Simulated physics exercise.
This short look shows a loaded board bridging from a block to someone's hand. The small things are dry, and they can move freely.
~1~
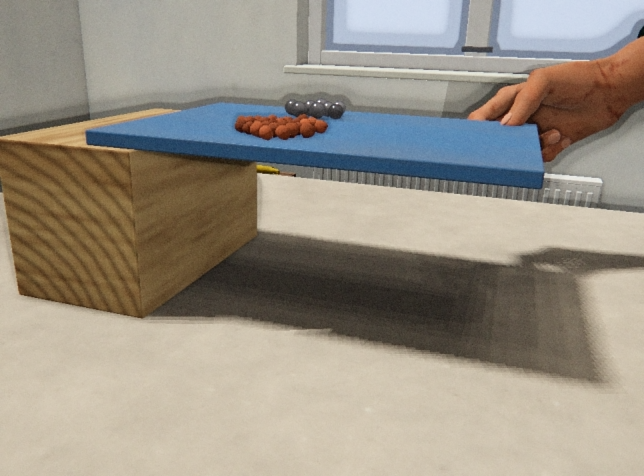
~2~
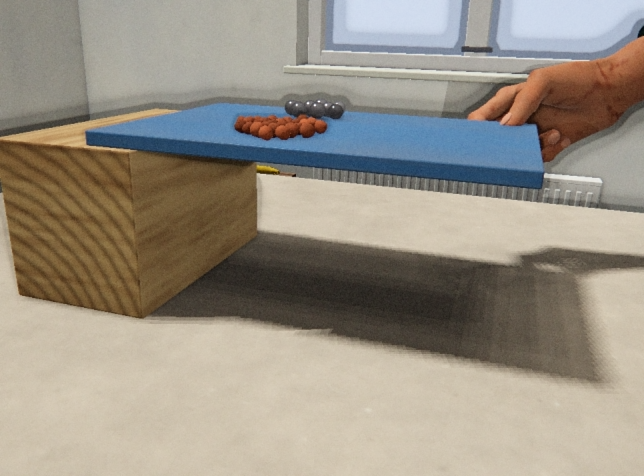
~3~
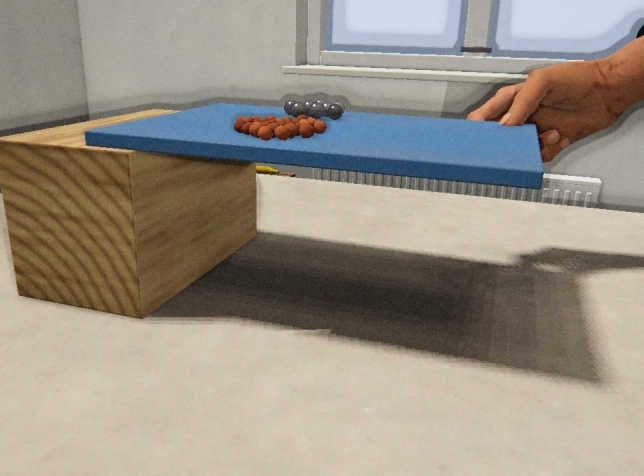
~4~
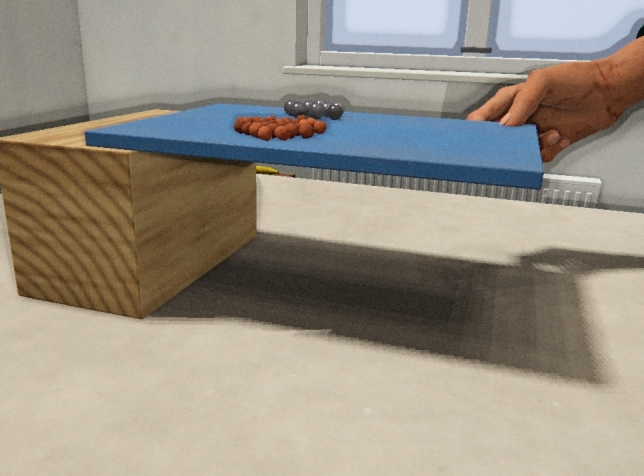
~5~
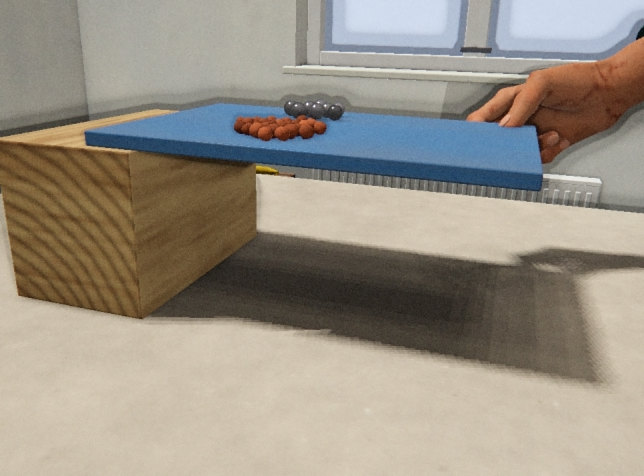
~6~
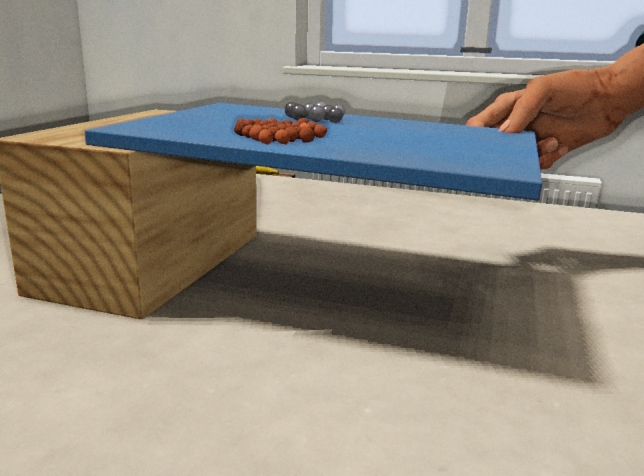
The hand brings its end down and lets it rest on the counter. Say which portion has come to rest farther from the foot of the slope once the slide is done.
The portion farther from the foot is the back one.
Then, 0.59 s later than the last frame, board sloping at 17°; front portion every one still on the board; back portion every one still on the board.
Then, 1.10 s later than the last frame, board resting at 29°; front portion mostly less than half a board's length out; back portion mostly up to a board's length out.
Then, 1.54 s later than the last frame, board resting at 29°; front portion mostly less than half a board's length out; back portion mostly one to two board lengths out.
When it is over, board resting at 29°; front portion mostly less than half a board's length out; back portion mostly more than two board lengths out, roughly two thirds gone off the counter; the back portion has gone farther.
